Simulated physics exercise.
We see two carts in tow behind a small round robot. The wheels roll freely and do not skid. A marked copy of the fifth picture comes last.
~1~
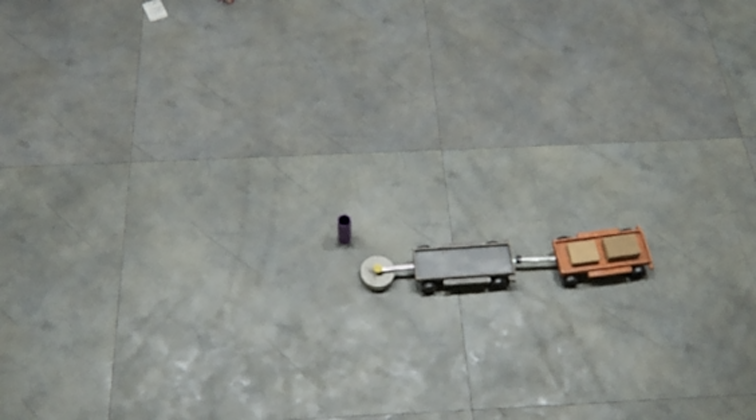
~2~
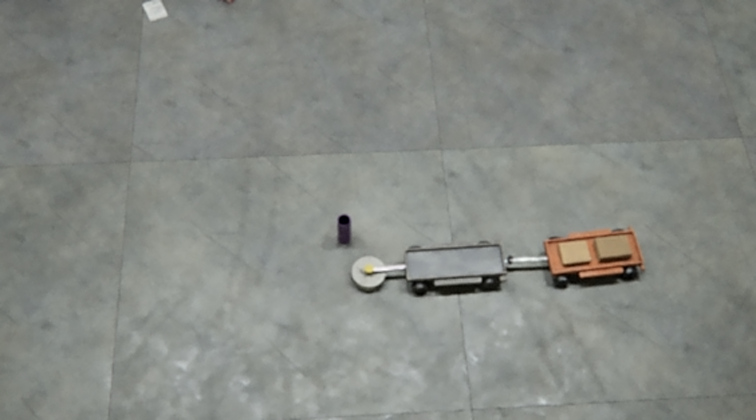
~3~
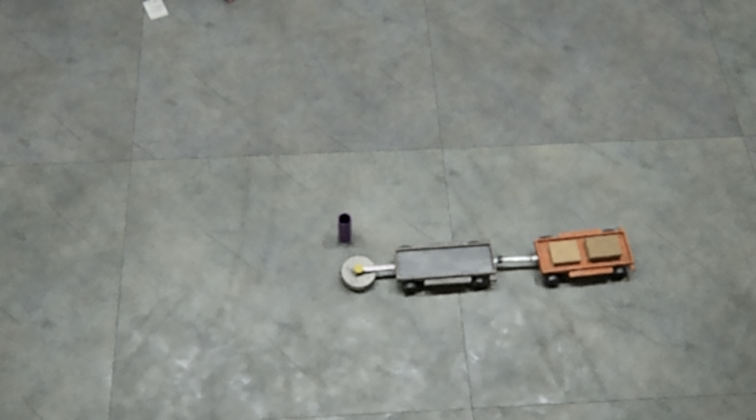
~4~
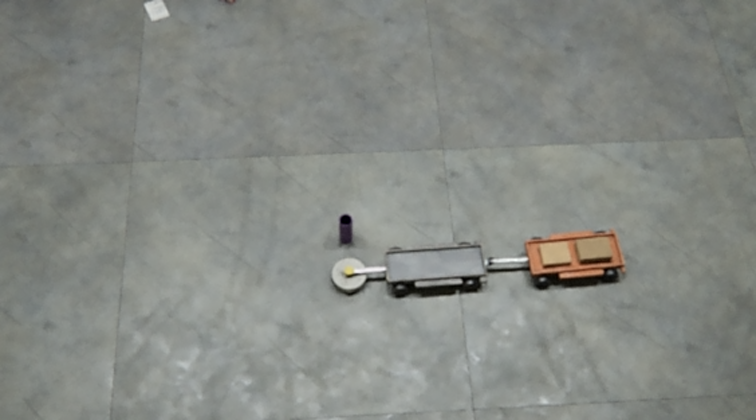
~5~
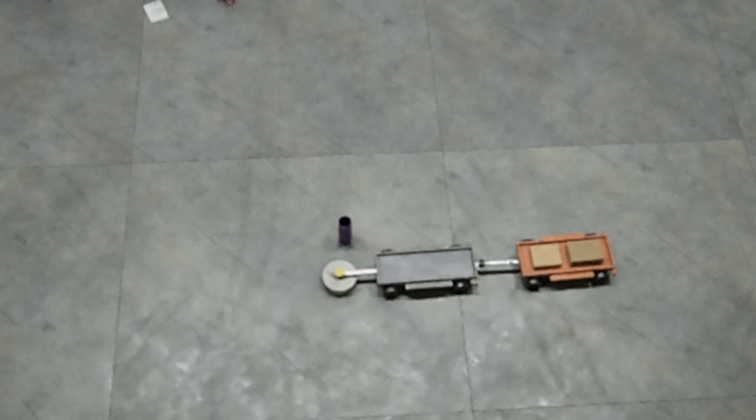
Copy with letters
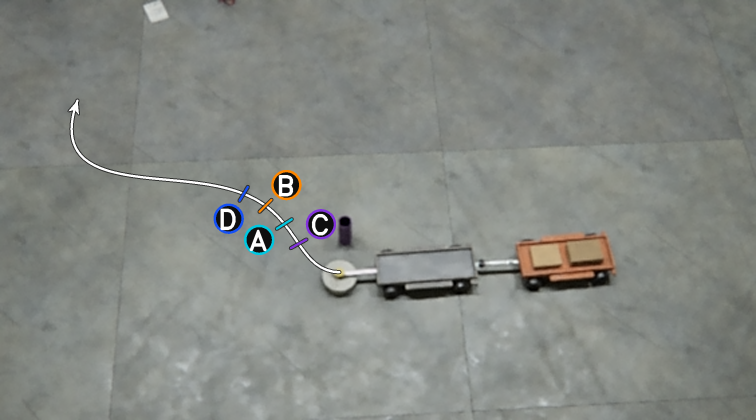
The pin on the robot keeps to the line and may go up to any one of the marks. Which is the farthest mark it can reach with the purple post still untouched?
C is the last safe stop.
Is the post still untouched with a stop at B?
No.
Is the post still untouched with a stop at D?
No.
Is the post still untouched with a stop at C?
For that mark, yes.
On the copy, A at (284, 224); B at (266, 206); C at (299, 244); D at (244, 194); the route from (340, 272) via (186, 182) to (77, 100).
On C. First, robot (322, 272), last cart (548, 258).
Then, robot (308, 260), last cart (533, 259).
Finally, robot (299, 248), last cart (520, 260); nothing has been touched.
By contrast, A is too far, the post has been hit; B is too far, the post has been hit; D is too far, the post has been hit.
